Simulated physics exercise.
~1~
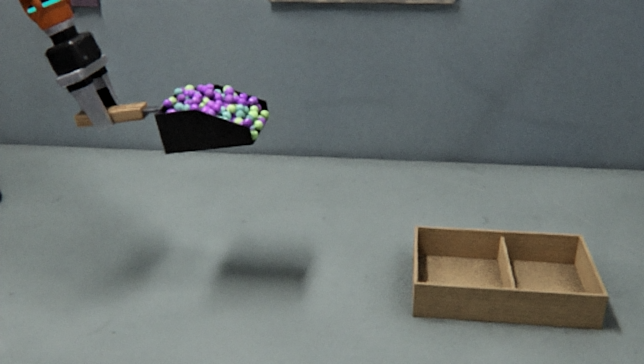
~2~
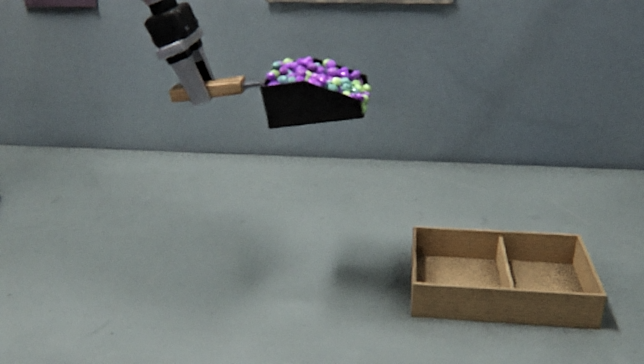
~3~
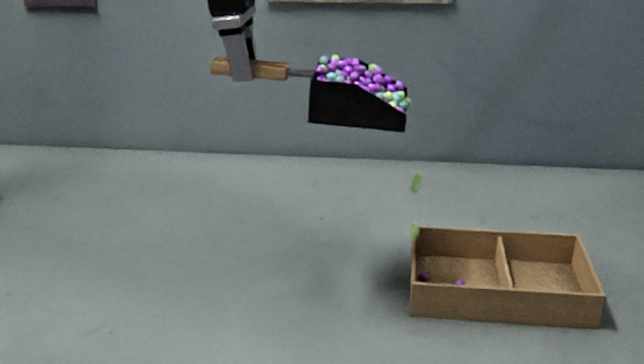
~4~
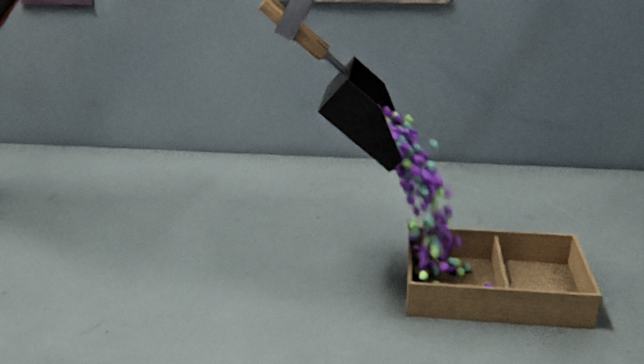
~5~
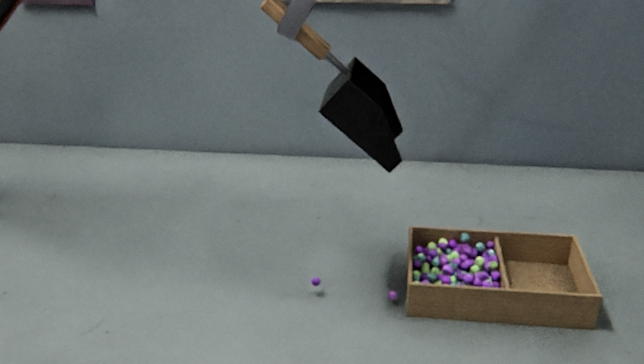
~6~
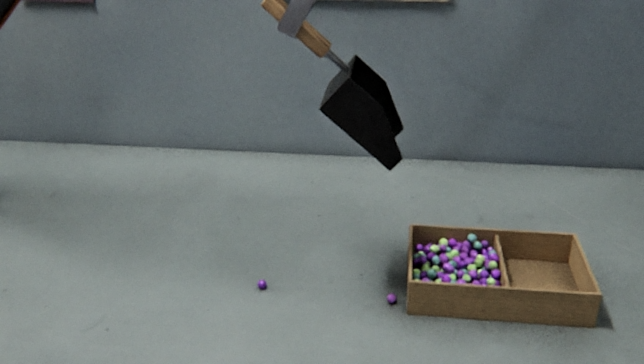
A scoop held by a robot arm moves right and tips colorful balls into a box's left compartment, spilling two.
